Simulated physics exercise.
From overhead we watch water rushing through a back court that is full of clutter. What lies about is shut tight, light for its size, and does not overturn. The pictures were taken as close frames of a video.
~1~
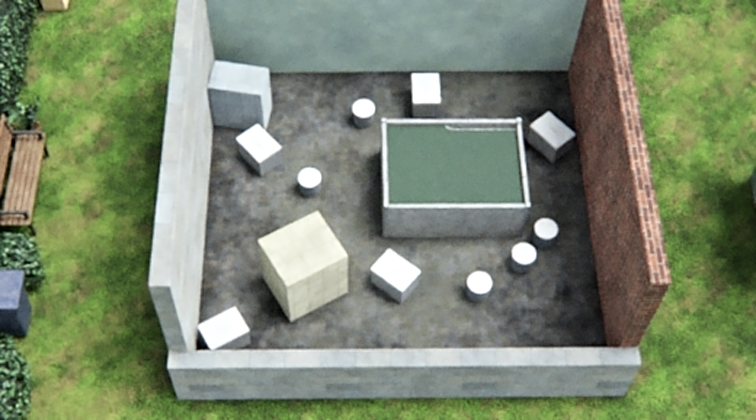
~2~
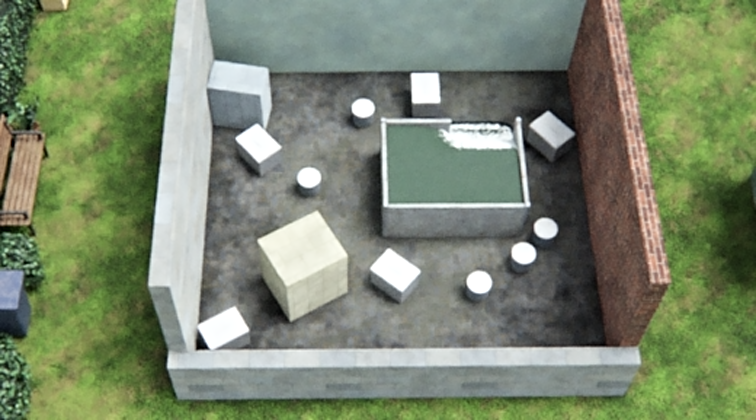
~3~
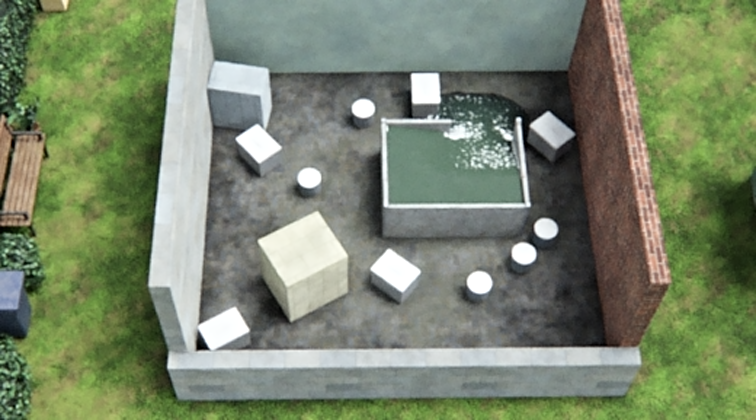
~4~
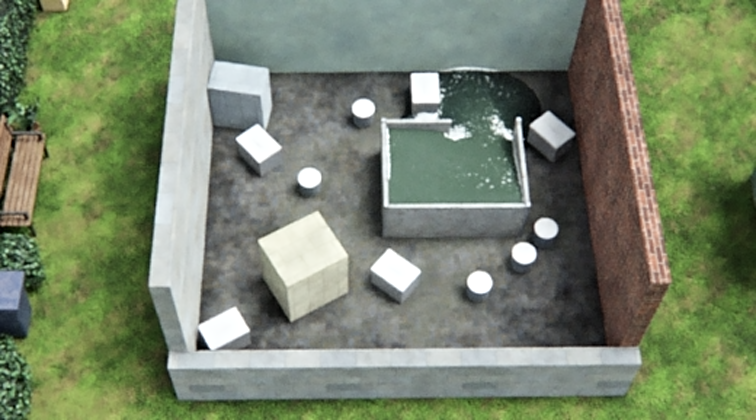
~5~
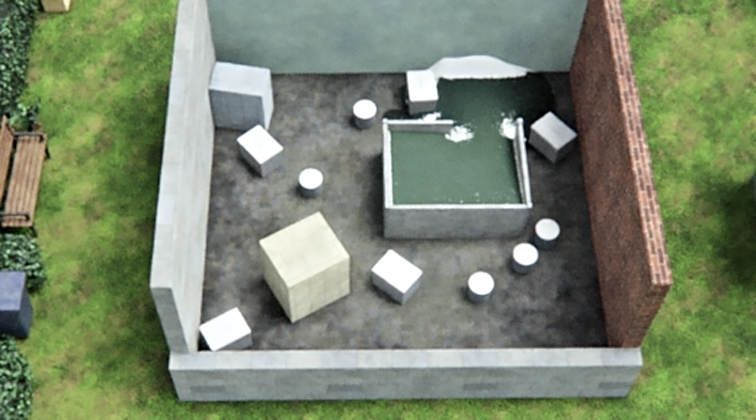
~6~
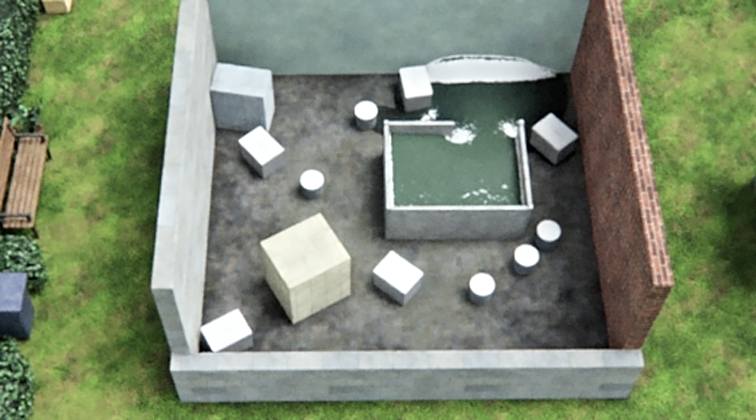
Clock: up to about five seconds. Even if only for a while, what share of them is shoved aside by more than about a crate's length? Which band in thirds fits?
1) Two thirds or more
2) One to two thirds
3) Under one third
Two thirds or more.
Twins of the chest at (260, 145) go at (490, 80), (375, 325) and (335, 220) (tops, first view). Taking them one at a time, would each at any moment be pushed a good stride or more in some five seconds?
Twin one: Slides well clear; twin two: Barely shifts; twin three: Barely shifts.
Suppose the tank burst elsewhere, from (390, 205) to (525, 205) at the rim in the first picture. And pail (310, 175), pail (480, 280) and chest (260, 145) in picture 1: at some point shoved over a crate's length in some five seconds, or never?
Well, in order they come out as beyond that mark, beyond that mark and beyond that mark.
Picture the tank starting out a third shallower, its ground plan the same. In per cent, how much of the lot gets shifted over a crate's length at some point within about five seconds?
About 60 per cent.
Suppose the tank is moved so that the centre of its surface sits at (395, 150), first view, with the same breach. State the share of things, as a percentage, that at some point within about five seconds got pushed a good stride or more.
My reckoning says roughly 70 percent.
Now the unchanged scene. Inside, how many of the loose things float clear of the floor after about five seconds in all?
The answer would be 4.
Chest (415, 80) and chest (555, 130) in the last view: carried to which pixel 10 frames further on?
Look for them close to (289, 109) and (537, 166).
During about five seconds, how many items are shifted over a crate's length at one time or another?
Exactly 7.
A moment on, 1 of 10 are well off their spots; 0 afloat.
Next, 3 of 10 are well off their spots; 2 afloat.
Later, 7 of 10 are well off their spots; 1 afloat.
In the end, 7 of 10 are well off their spots, and 7 have been at some point; 4 afloat.
